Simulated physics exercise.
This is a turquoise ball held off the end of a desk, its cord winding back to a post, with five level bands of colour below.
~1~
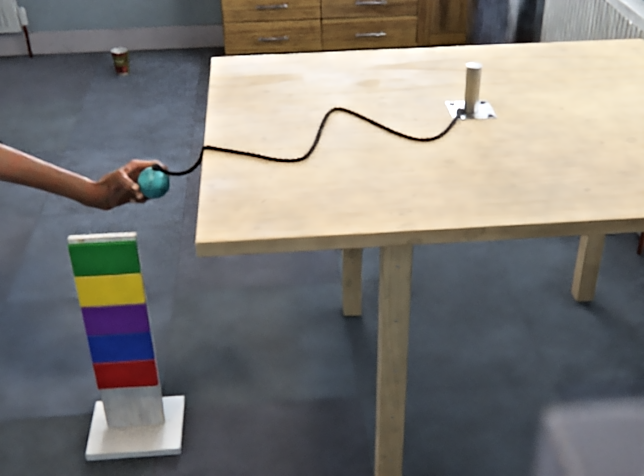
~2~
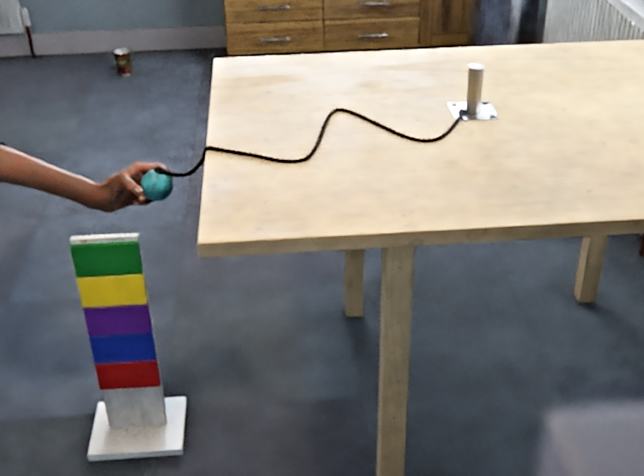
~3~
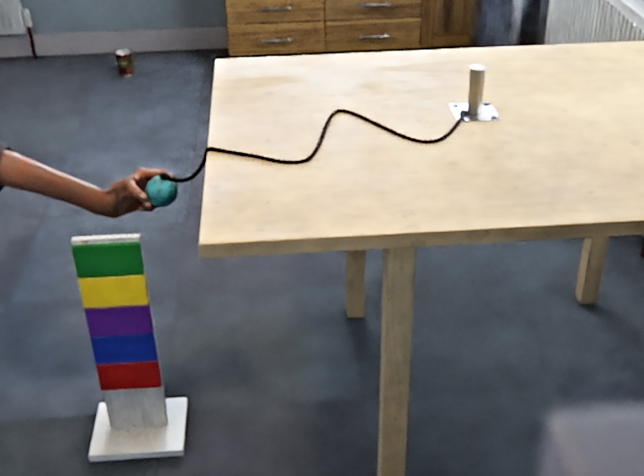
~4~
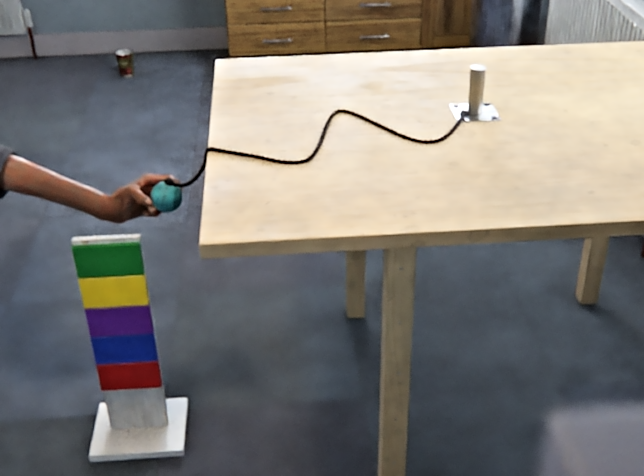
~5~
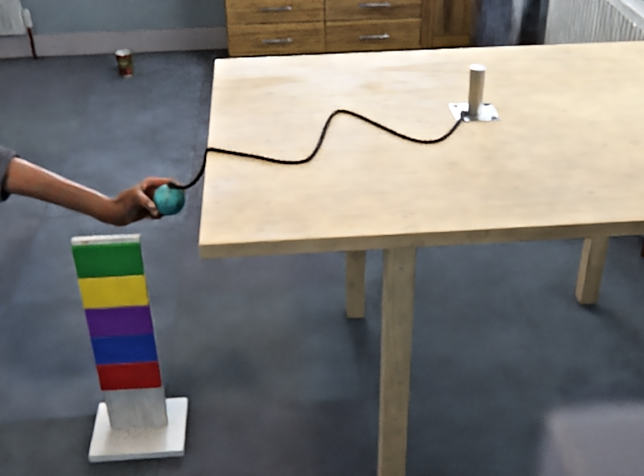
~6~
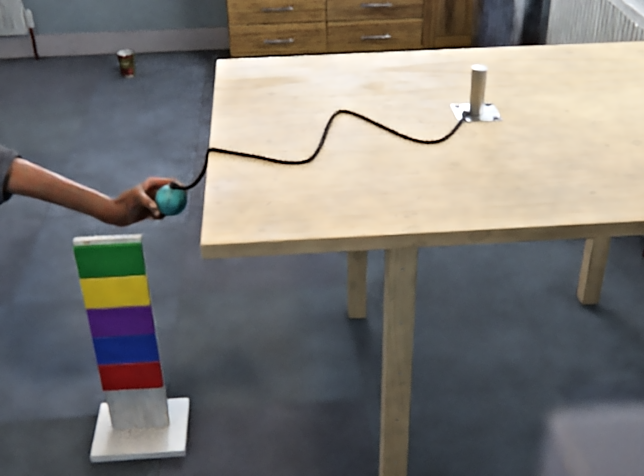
A hand holds a turquoise ball on a black cord and moves it slightly right and down.
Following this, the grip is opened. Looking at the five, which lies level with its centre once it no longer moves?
The blue one lies level with its centre.
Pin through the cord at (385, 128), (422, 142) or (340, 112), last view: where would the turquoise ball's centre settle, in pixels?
Approximately (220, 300), (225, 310) and (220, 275) respectively.
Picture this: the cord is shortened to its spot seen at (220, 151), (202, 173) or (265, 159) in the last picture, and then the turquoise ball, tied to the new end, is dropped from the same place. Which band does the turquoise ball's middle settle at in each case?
In order of the tries: Yellow; then purple; then green.
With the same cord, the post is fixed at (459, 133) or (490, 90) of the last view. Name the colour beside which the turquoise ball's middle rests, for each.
In turn, red and then purple.
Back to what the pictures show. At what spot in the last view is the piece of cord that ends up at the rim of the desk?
About (324, 136).
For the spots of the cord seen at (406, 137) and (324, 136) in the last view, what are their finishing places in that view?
First one close to (362, 124), second close to (211, 145).
Early on, ball near (192, 313); level with purple.
Midway, ball near (246, 328); level with blue.
Near the end, ball near (222, 335); level with blue.
Finally, ball near (231, 335); level with blue. Its middle rests at the blue band.
